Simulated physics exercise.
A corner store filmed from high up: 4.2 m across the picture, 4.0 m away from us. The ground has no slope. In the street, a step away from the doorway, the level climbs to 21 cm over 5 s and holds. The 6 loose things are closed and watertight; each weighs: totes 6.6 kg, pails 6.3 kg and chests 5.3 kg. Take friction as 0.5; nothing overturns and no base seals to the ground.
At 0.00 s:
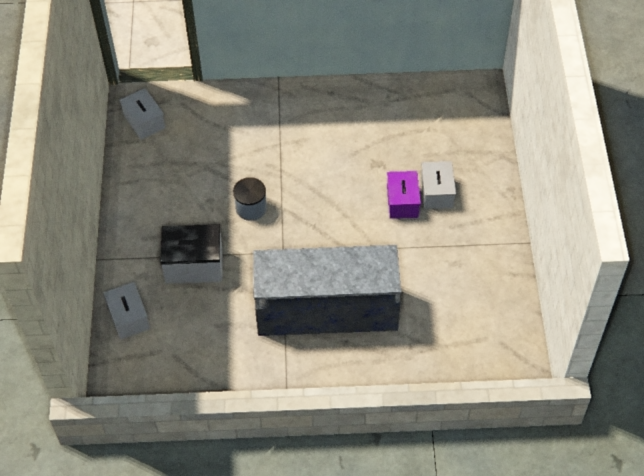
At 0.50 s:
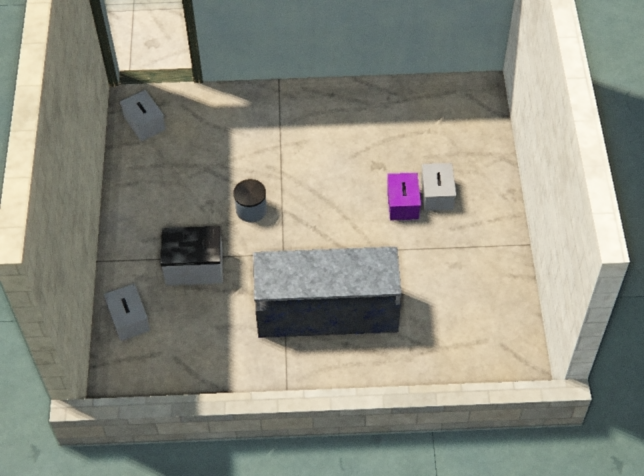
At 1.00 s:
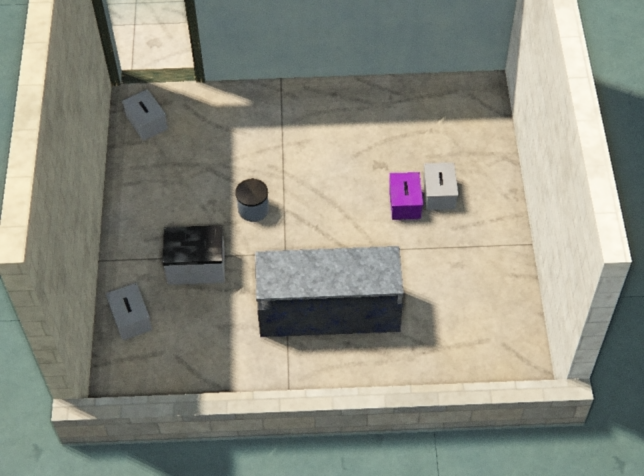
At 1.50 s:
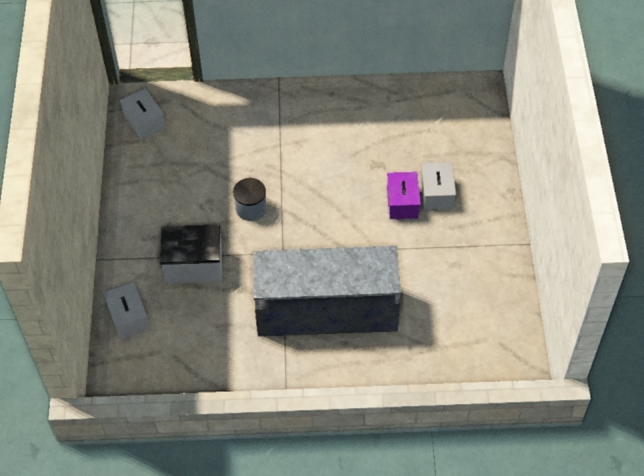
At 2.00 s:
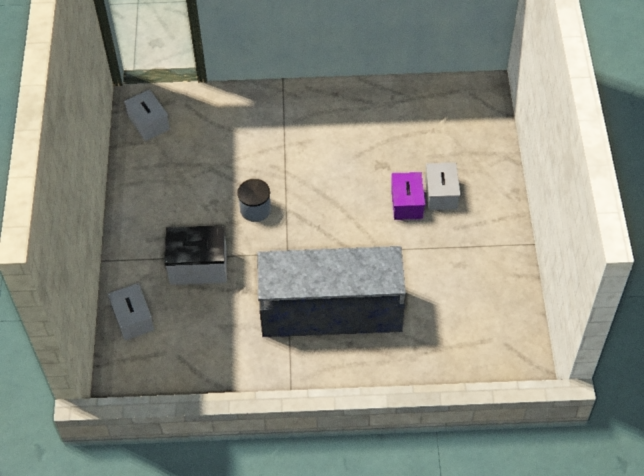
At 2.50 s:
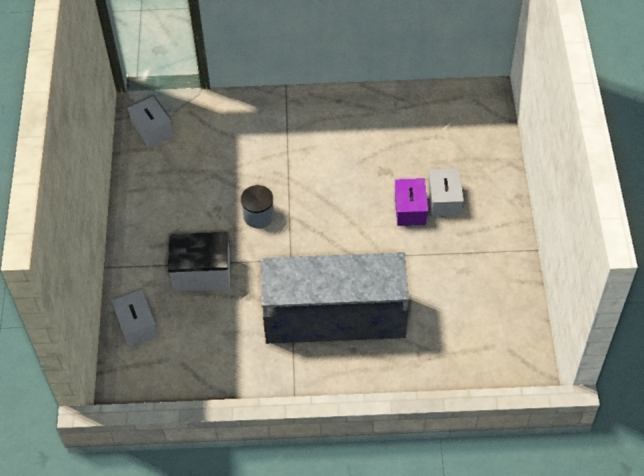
A large grey stone-topped counter stands near the front of a pale-walled corner store, seen from high above, with streaked beige flooring and a doorway at the upper left. A dark-topped box and two grey boxes sit on the left, a small round brown-topped container near the middle, and a purple box beside a pale one on the right. Nothing inside shifts as the ground outside turns from grey to teal, the doorway's floor later takes a greenish tint, and the view wavers slightly.
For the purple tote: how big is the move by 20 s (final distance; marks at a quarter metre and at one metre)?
Purple tote ends far away.
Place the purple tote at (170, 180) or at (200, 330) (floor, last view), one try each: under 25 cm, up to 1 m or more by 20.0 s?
In that order: It slides a little; it gets carried off.
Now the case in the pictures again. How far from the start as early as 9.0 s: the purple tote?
About 0 cm.
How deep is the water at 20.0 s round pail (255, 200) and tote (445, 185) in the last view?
Roughly 9 and 9 cm.
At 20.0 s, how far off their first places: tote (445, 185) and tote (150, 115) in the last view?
In that order: 200 cm, 120 cm.
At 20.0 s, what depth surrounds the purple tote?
Roughly 14 cm.
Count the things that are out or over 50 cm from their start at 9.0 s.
3 of them.
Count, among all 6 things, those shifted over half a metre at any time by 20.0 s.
I count 5.
After 4.0 s the purple tote is near (411, 195), 0.0 m from its start, aground; 0 afloat.
After 9.0 s the purple tote is near (411, 195), 0.0 m from its start, aground; 3 afloat.
After 16.0 s the purple tote is near (346, 132), 1.0 m from its start, afloat; 5 afloat.
After 20.0 s the purple tote is near (224, 265), 2.0 m from its start, afloat; 6 afloat.
